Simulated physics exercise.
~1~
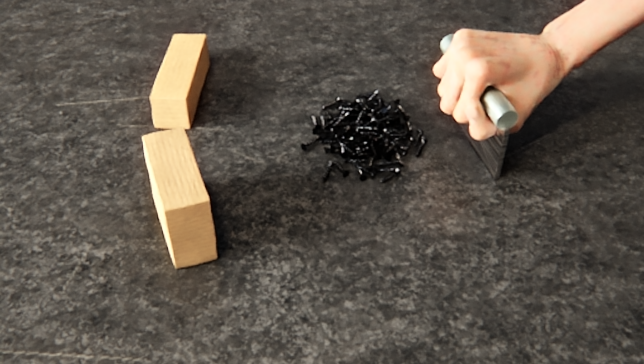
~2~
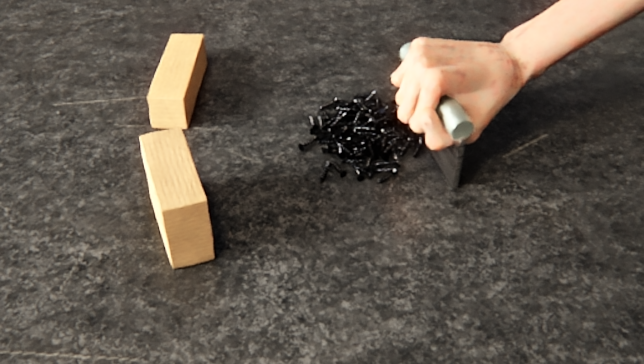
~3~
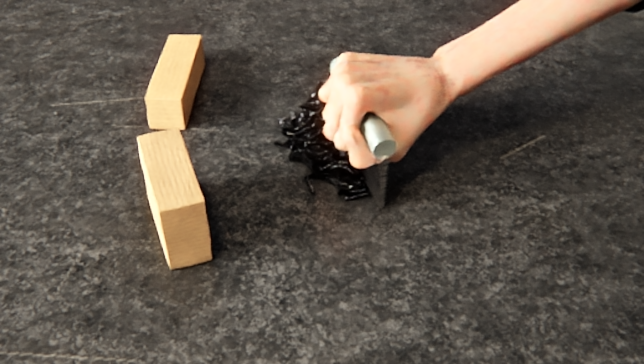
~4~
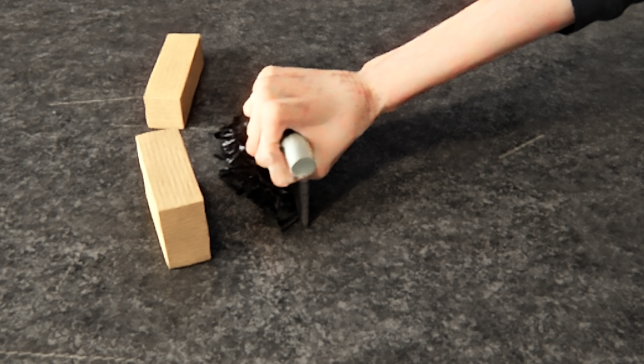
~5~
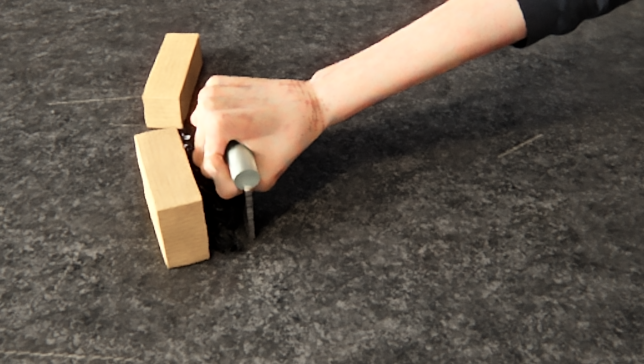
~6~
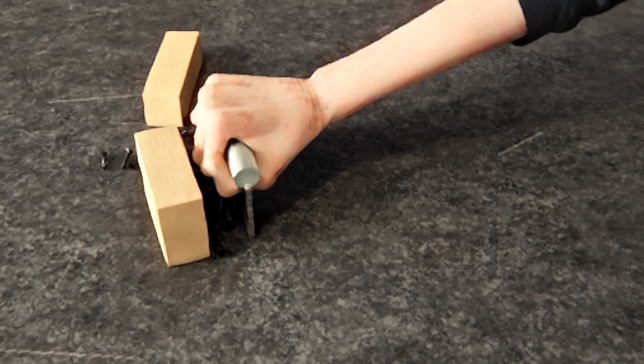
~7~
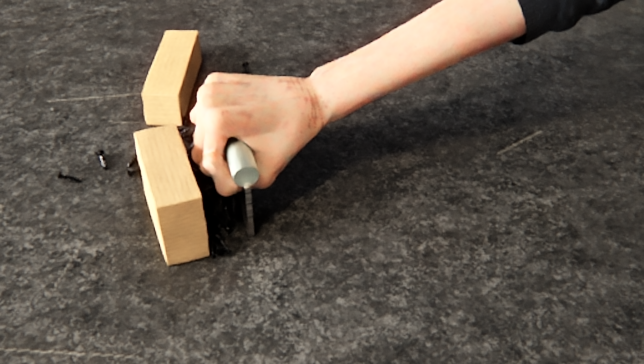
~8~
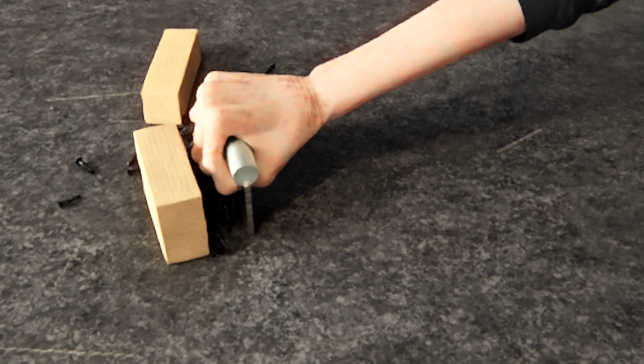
A hand gripping a scraper pushed a pile of black screws left across a dark surface toward two wooden blocks, then stopped close to them; a few screws slipped through the gap and scattered beyond, while most stayed held up before the blocks.
